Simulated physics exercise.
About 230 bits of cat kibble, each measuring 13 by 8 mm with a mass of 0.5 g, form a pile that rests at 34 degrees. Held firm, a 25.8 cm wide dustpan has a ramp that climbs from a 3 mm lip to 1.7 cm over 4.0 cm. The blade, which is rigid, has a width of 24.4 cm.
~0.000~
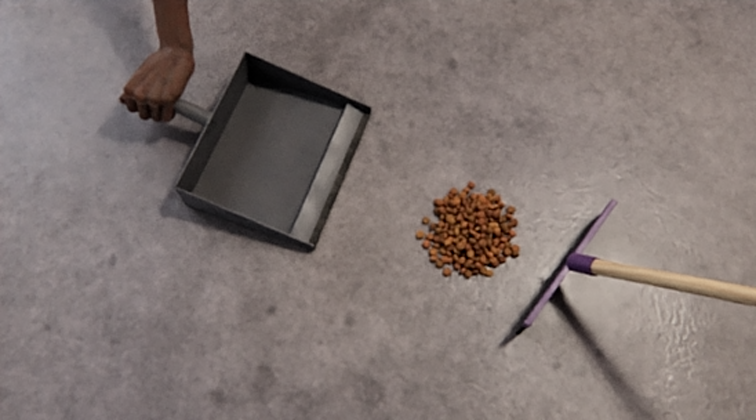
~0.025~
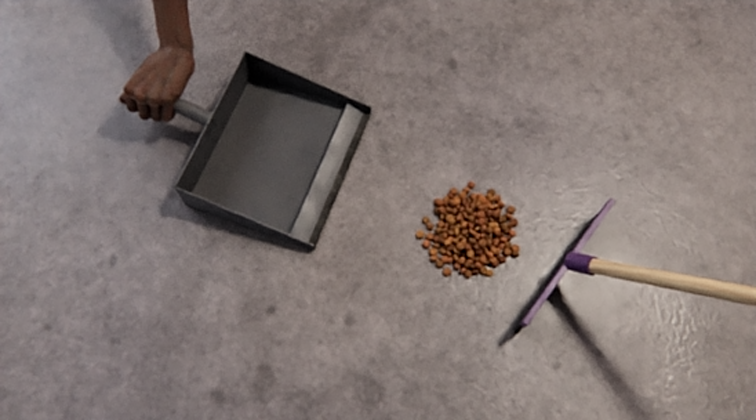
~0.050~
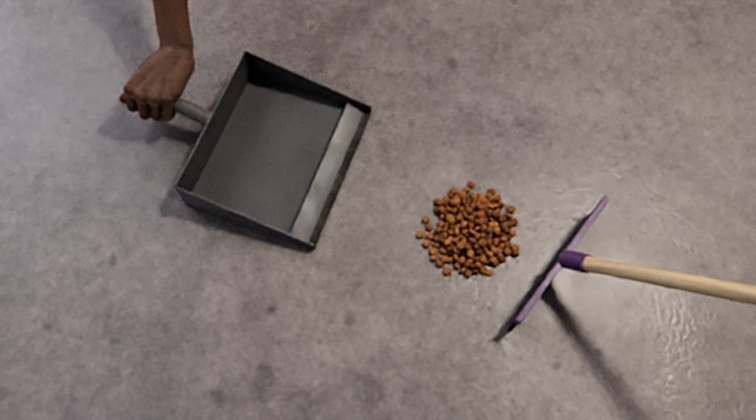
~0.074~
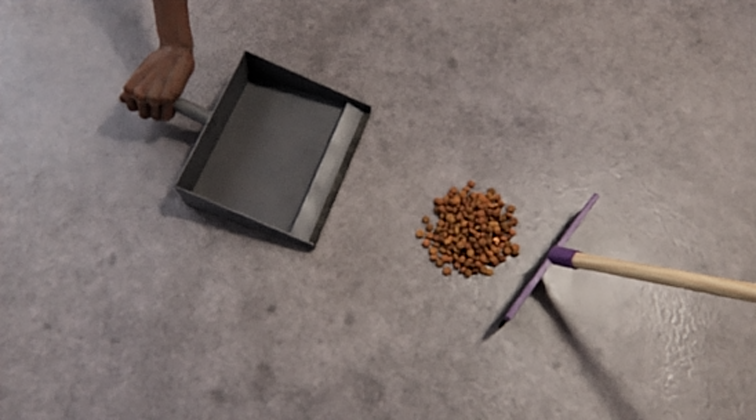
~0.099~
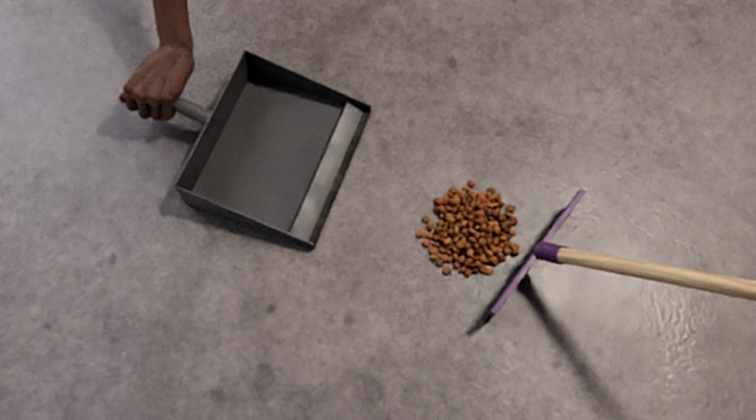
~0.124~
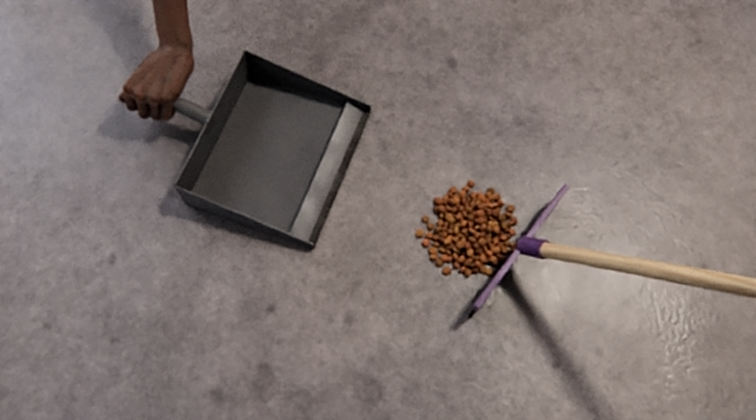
At first, a hand holds a dark dustpan on a gray floor at left, with a pile of brown kibble to its right and a purple blade on a wooden handle beyond it. The blade then slides a short way left until it meets the pile's right edge, while the pan stays still.
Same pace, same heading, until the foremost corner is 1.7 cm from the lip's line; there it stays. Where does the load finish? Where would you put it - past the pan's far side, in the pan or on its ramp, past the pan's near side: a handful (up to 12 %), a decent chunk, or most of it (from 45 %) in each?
I'd say past the pan's far side: A handful, in the pan or on its ramp: A decent chunk, past the pan's near side: A handful.
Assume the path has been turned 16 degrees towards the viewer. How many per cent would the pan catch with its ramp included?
Then about 5 per cent.
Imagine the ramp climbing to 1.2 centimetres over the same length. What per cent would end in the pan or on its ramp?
Roughly 25 per cent.
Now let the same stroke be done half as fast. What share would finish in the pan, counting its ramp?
In that case roughly 5 percent.
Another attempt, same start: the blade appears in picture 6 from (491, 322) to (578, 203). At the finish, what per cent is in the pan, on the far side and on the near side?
Final per cent - pan 0, far 0, near 5.
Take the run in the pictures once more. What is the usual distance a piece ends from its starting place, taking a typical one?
About 22 cm.
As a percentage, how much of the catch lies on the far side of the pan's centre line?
Around 40 percent.
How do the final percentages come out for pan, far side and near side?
Far side 5 %, pan 20 %, near side 0 %.
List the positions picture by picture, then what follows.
Blade from (527, 324) to (611, 205), moved 0.0 cm, 0 of the pieces shifted so far; middle of the pieces at (472, 231); pan at (270, 154), in the first picture.
Blade from (524, 324) to (609, 204), moved 0.3 cm, 1 of the pieces shifted so far; middle of the pieces at (472, 231), in the second picture.
Blade from (518, 321) to (603, 202), moved 1.2 cm, 1 of the pieces shifted so far; middle of the pieces at (472, 231), in the third picture.
Blade from (508, 317) to (594, 199), moved 2.7 cm, 1 of the pieces shifted so far; middle of the pieces at (472, 230), in the fourth picture.
Blade from (493, 313) to (580, 194), moved 4.9 cm, 1 of the pieces shifted so far; middle of the pieces at (472, 230), in the fifth picture.
Blade from (476, 307) to (564, 190), moved 7.4 cm, 3 of the pieces shifted so far; middle of the pieces at (471, 230); pan at (269, 153). Its pace works out near 1.00 m/s, heading 2 degrees towards the viewer's side, in the sixth picture.
After 0.26 s, middle of the blade 16 cm from the lip; 0 % over the lip, far side 0 %, near side 0 %.
After 0.34 s, middle of the blade 9 cm from the lip; 0 % over the lip, far side 0 %, near side 0 %.
Then, at 0.57 s, middle of the blade 5 cm from the lip; 20 % over the lip, far side 5 %, near side 0 %.
In the end, at 1.1 s, far side 5 %, pan 20 %, near side 0 %, in front of the lip or behind the blade 70 %.
